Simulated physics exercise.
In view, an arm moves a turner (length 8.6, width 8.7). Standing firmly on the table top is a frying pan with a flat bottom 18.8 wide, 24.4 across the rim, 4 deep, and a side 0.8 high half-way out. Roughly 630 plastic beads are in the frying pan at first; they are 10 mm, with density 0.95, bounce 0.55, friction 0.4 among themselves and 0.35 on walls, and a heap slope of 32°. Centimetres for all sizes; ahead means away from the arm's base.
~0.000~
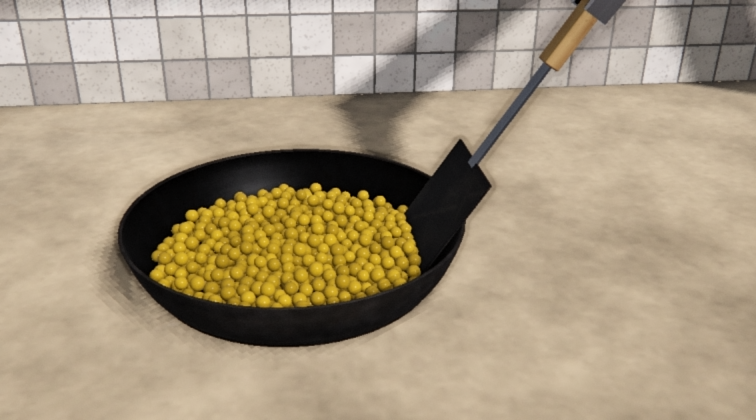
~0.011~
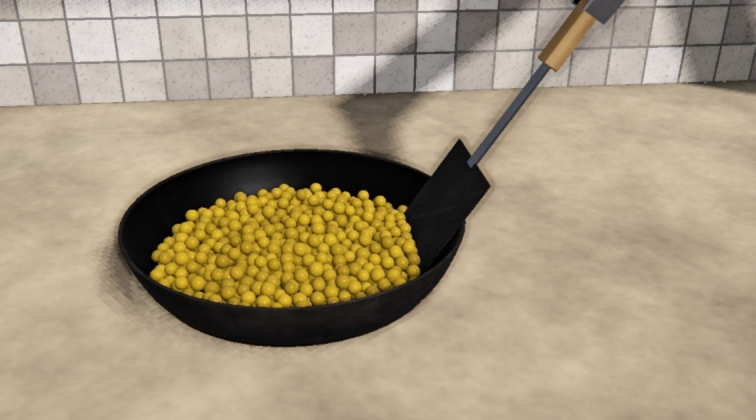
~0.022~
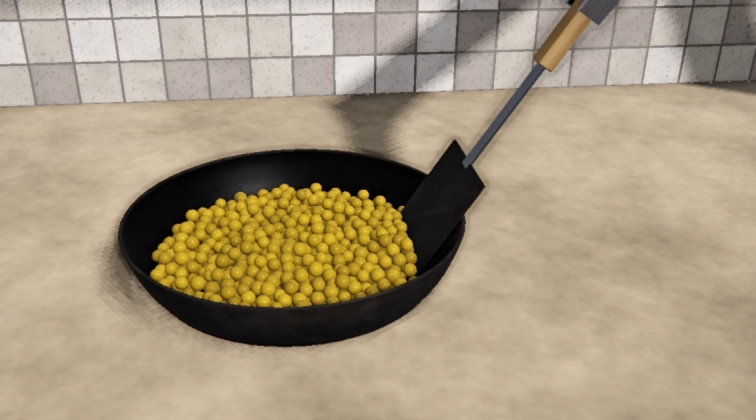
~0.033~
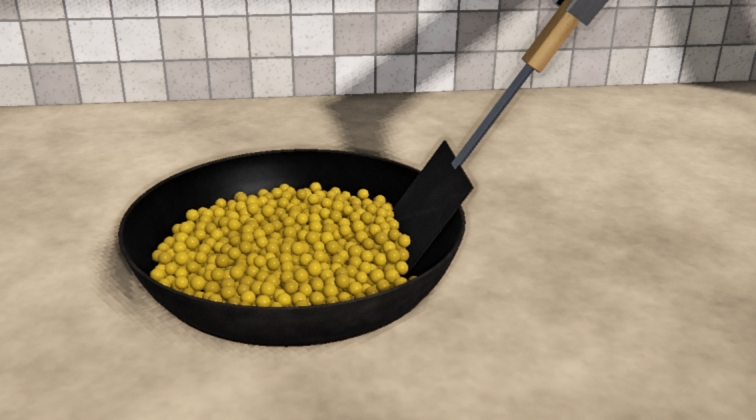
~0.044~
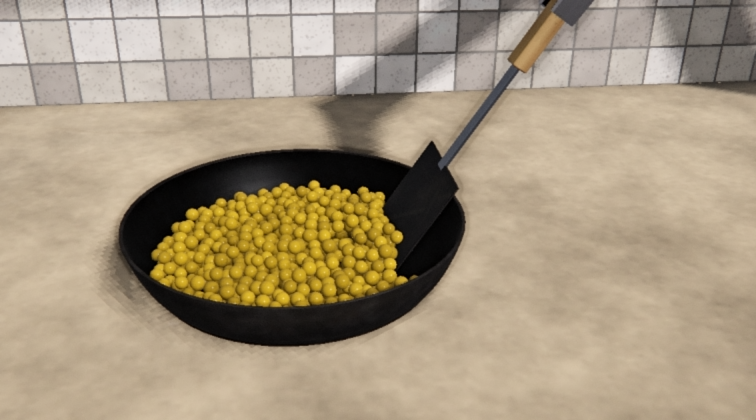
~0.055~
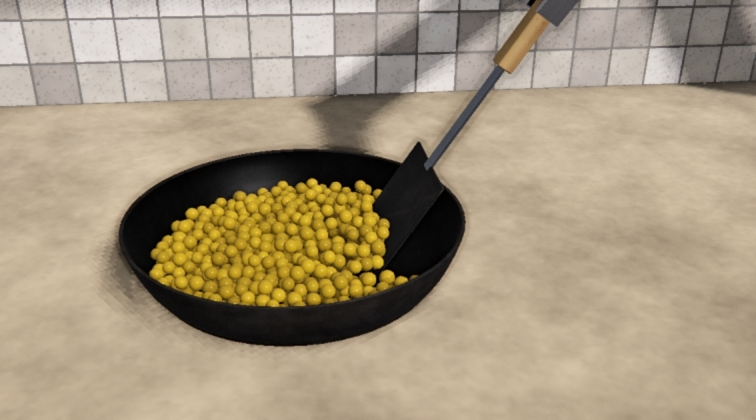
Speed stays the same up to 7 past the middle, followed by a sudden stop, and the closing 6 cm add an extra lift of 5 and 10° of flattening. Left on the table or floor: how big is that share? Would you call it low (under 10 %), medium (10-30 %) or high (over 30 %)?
I would call it medium.
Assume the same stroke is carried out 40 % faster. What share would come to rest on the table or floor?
In that case, close to 20 per cent.
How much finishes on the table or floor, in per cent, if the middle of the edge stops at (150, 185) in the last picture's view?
About 20 per cent.
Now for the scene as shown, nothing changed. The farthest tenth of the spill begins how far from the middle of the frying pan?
It comes out at close to 75 centimetres.
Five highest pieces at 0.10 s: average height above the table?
6 cm.
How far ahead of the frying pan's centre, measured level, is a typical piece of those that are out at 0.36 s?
It's close to 26 cm ahead of the centre.
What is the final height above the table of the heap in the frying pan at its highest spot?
Top of the heap: Roughly 4.5 cm above the table top.
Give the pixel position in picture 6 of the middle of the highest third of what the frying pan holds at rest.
Near (195, 245).
After 0.10 s, sloping 56°, highest piece 7 above the table; 628 in the frying pan.
After 0.14 s, sloping 53°, highest piece 7 above the table; 628 in the frying pan.
After 0.36 s, sloping 46°, highest piece 5 above the table; 543 in the frying pan, 85 on the table or floor.
After 1.41 s, sloping 46°, highest piece 4 above the table; 543 in the frying pan, 85 on the table or floor.
At rest, 543 in the frying pan, 85 on the table or floor. That is 14 % on the table or floor.
